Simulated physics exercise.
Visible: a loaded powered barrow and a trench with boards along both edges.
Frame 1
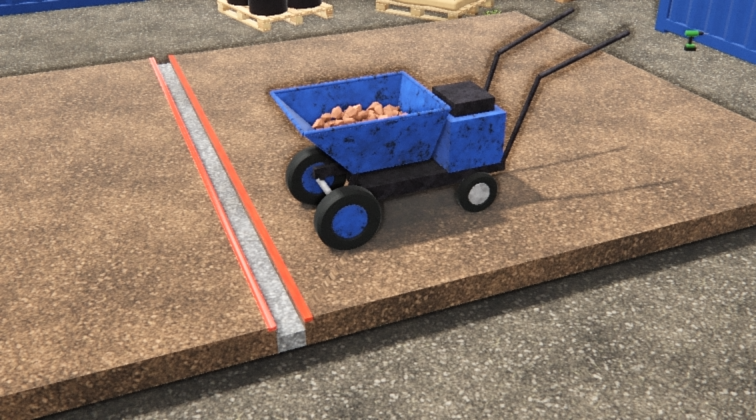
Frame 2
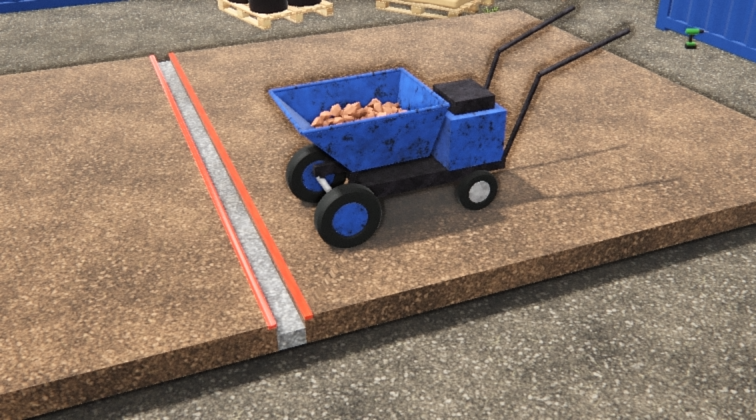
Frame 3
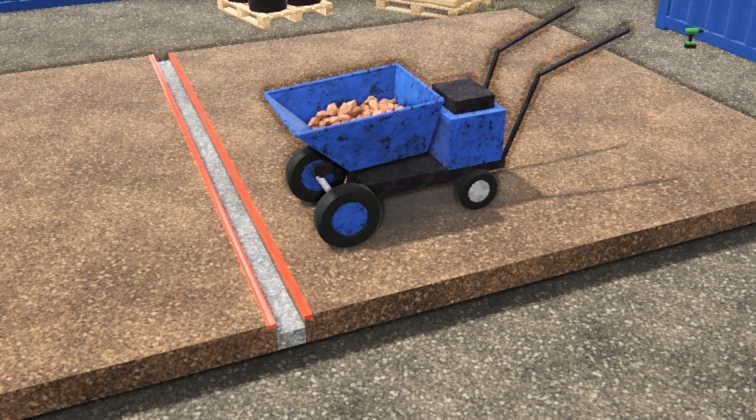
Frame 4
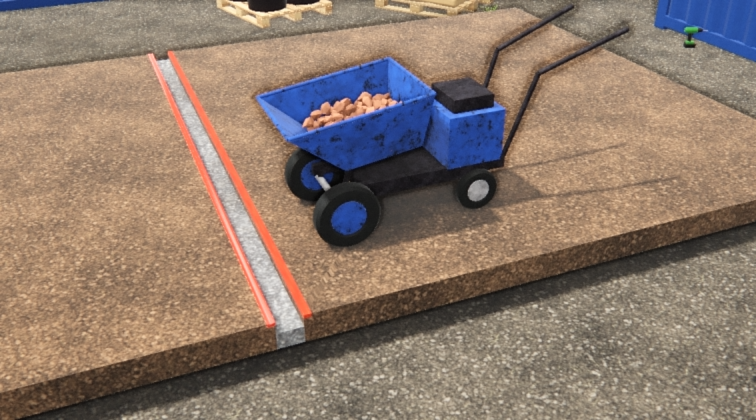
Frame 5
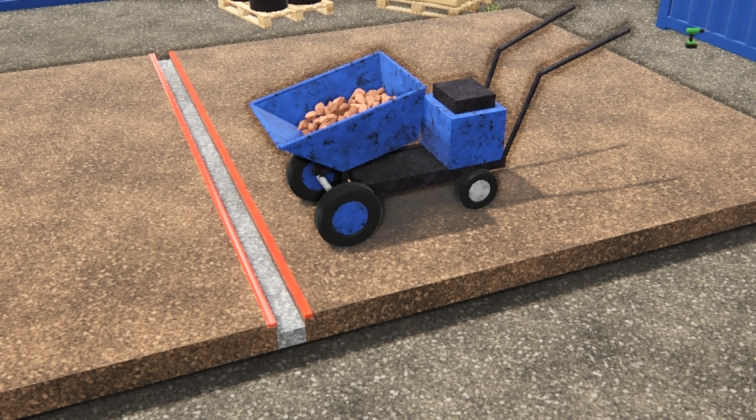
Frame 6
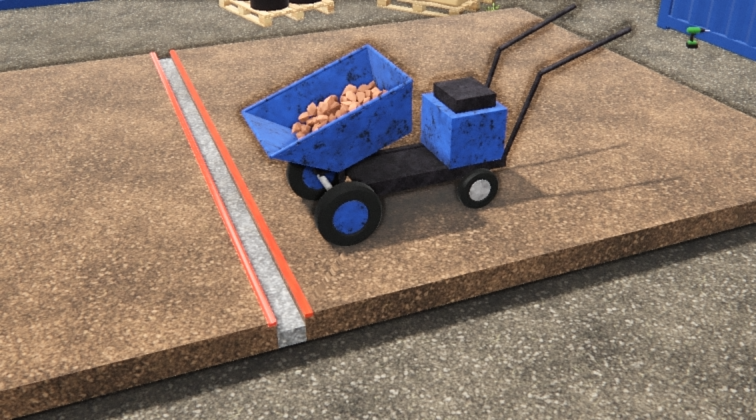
We see a blue powered barrow loaded with rubble standing to the right of a narrow trench edged with orange boards. The barrow stays in place while its skip gradually tilts forward, toward the left, its rear end rising.
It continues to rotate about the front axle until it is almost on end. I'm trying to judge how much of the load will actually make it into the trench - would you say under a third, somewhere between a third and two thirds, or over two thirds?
Below the one-third line.
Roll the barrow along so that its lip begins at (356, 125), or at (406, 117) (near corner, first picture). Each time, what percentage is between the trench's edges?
The shares come out close to 40 and 20 per cent, in that order.
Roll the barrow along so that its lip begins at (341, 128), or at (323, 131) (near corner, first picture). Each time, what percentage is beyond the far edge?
40 % then 70 %.
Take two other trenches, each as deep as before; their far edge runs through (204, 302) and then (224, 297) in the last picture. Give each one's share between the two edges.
Lab note: Case 1 near 80 percent, case 2 near 50 percent.
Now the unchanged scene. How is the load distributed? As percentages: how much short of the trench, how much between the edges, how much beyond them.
I get 0 % short, 0 % between and 85 % beyond.
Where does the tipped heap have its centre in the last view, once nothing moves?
Once nothing moves, the middle sits near (196, 245).
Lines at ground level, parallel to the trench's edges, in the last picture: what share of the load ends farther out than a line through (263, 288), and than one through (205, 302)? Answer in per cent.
About 90 percent, then about 30 percent.
Soon, skip tipped steeply; all in the skip.
A while on, skip tipped right over; most in the skip; about a quarter beyond it.
Towards the end, skip tipped right over; a small part in the skip; most beyond it.
Finally, skip tipped right over; a small part in the skip; none in or heaped over the trench; most beyond it.
